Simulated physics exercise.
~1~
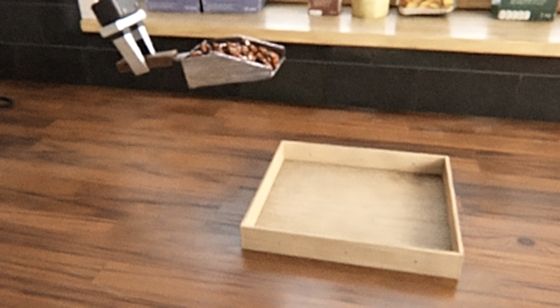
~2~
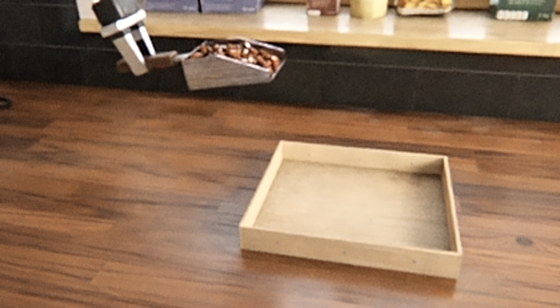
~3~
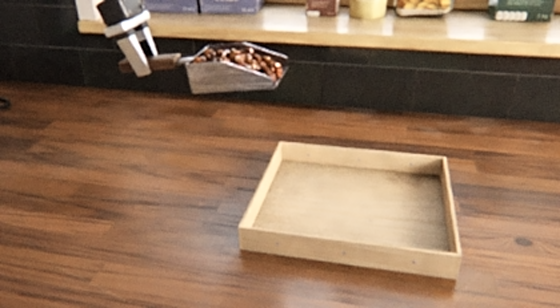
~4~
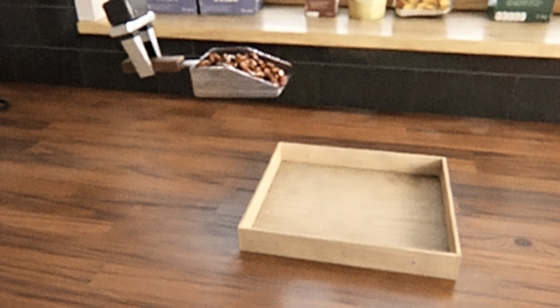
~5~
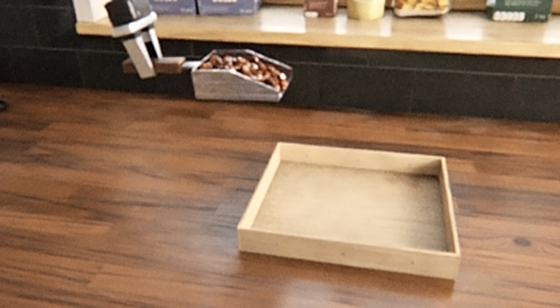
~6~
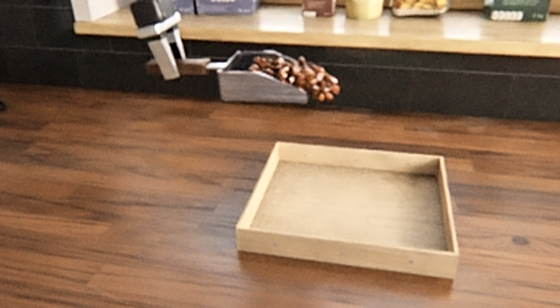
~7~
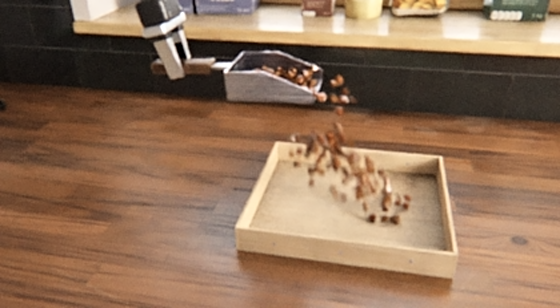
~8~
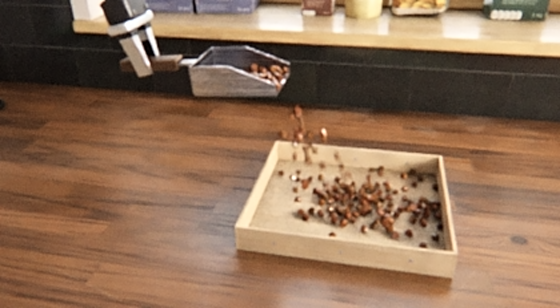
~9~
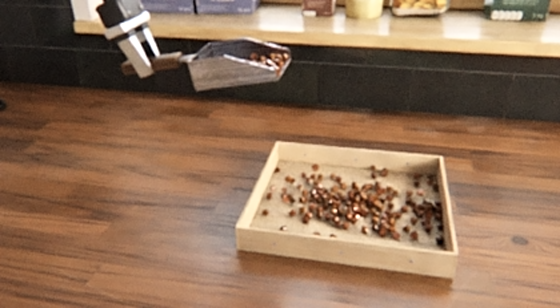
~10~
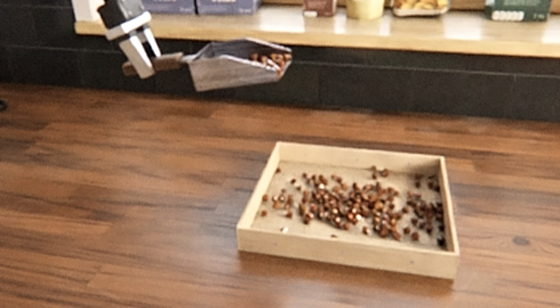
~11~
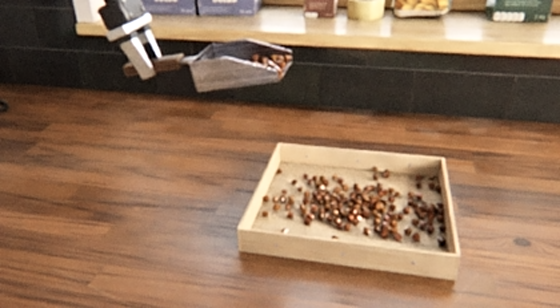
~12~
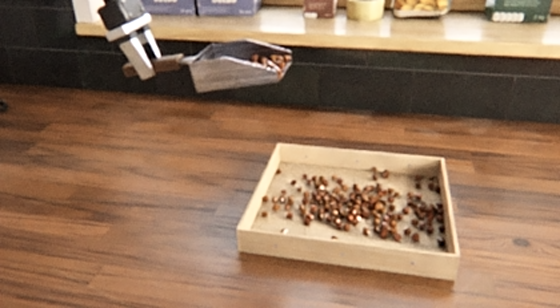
A gripper jerks a metal scoop right, spilling most brown pellets into a wooden tray.
